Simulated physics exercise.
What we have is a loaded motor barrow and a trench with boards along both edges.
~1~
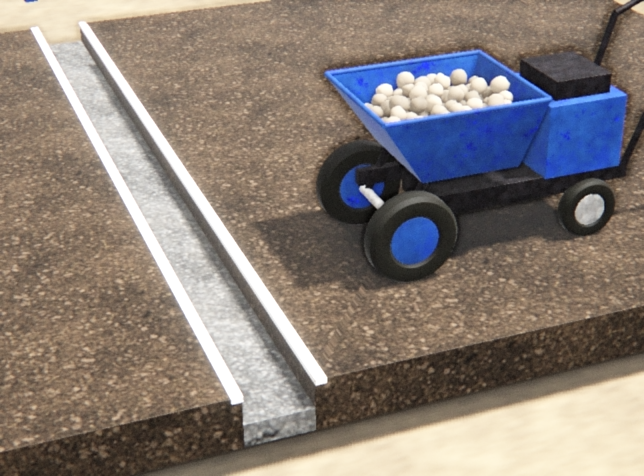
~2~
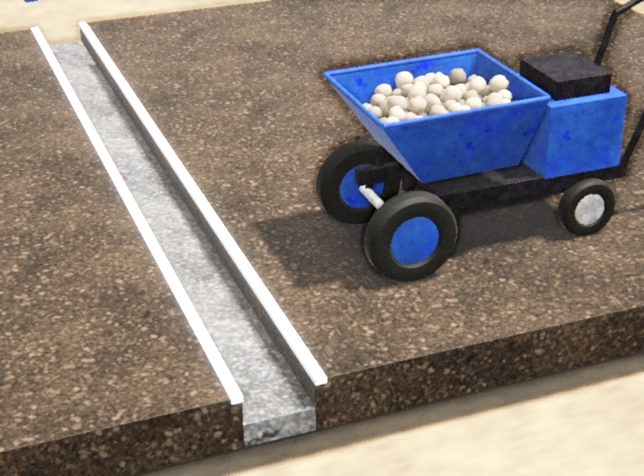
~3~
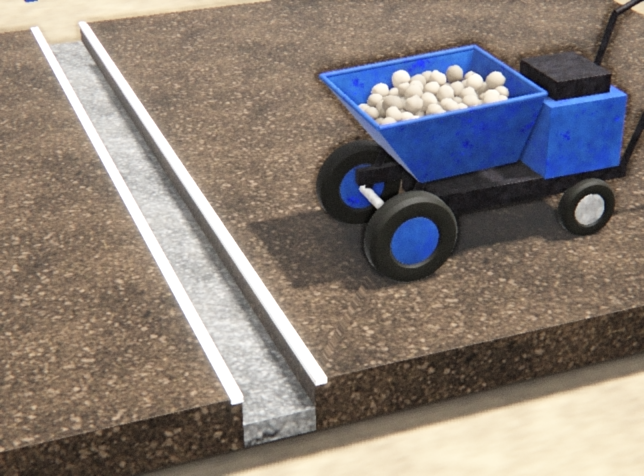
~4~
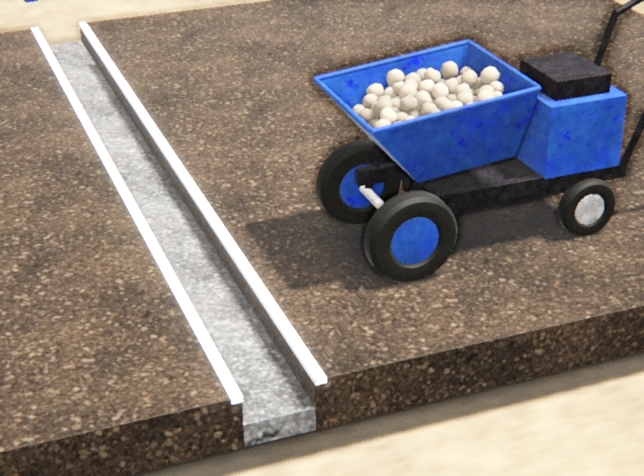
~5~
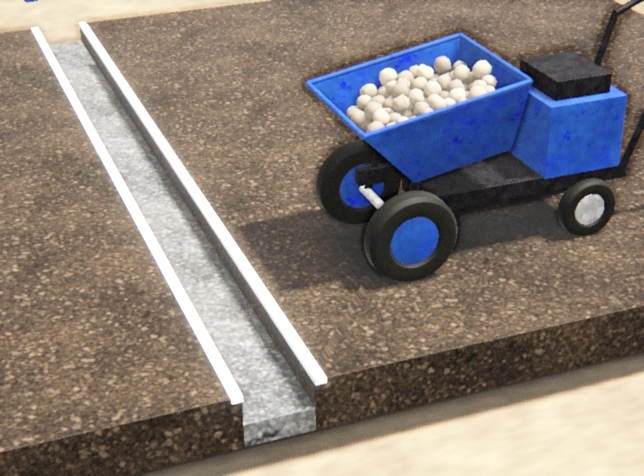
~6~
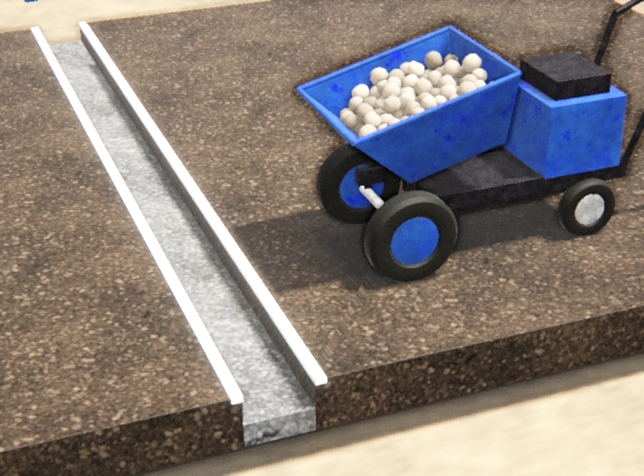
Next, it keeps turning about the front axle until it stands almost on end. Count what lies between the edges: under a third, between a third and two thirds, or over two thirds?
In the trench: More than two thirds.
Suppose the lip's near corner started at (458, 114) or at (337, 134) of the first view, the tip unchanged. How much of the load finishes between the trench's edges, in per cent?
Roughly 30 per cent, and 60 per cent.
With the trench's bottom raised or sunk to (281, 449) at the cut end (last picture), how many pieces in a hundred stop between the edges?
Roughly 100 in a hundred.
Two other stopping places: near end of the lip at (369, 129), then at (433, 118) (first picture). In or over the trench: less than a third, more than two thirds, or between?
The first try: Beyond two thirds. The second: The middle third.
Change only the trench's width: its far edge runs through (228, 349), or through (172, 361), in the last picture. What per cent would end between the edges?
Roughly 70 per cent, and 90 per cent.
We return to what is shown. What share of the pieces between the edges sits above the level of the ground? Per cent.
Close to 35 per cent.
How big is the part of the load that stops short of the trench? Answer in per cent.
Close to 15 per cent.
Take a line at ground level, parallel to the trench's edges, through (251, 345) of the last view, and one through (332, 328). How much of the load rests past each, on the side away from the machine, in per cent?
Near 40 % and 100 %.
Just after the last frame, skip tipped steeply; every one in the skip.
A moment on, skip tipped right over; the larger part in the skip; just a few short of the trench; roughly a quarter in or heaped over the trench; just a few beyond it; just a few falling.
Further on, skip tipped right over; about a tenth in the skip; about a tenth short of the trench; the larger part in or heaped over the trench; about a tenth beyond it.
When it is over, skip tipped right over; just a few in the skip; roughly a quarter short of the trench; the larger part in or heaped over the trench; about a tenth beyond it.
